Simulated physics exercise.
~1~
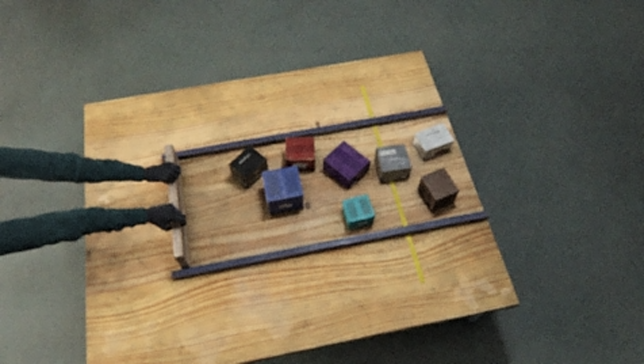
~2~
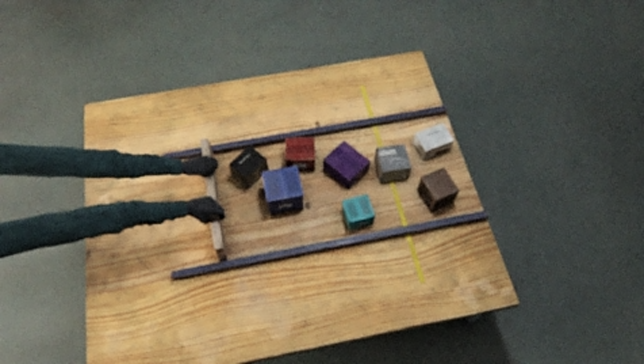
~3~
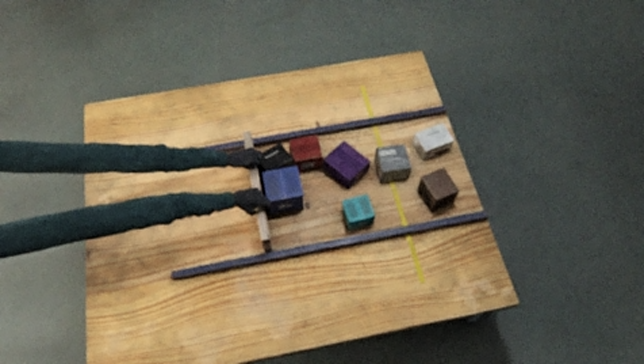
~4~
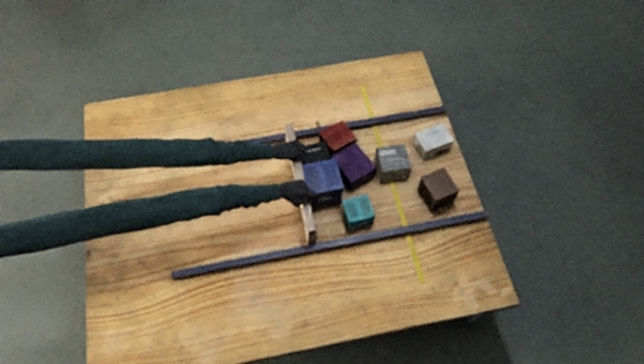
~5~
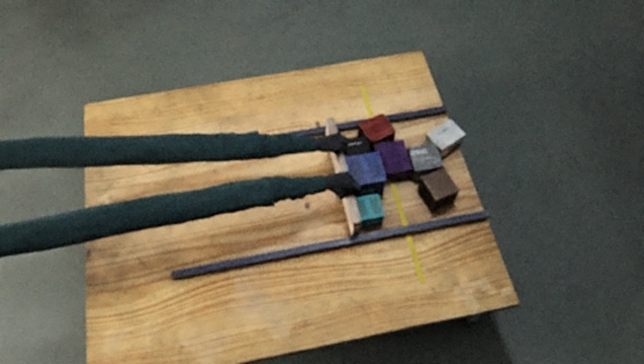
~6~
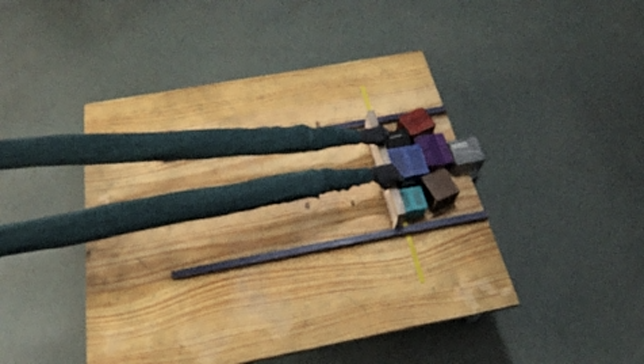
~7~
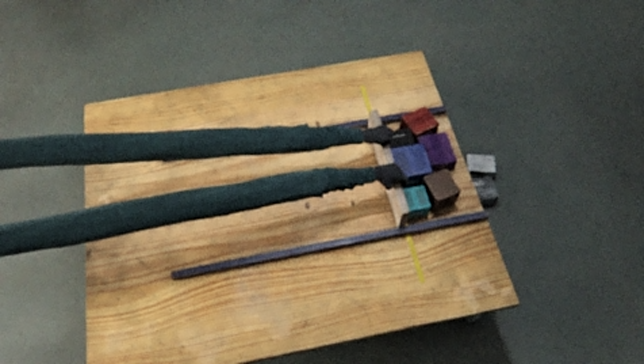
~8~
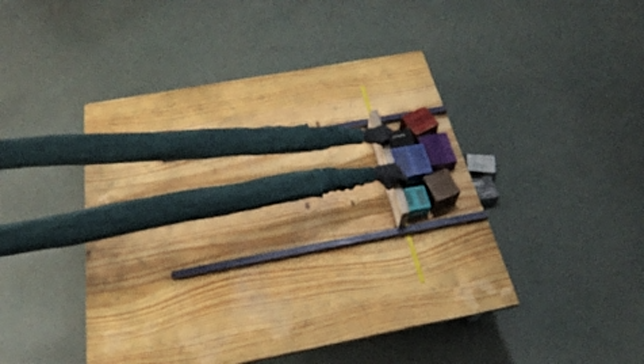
Two dark-sleeved arms push colored boxes right with a plank, and two fall off the edge.
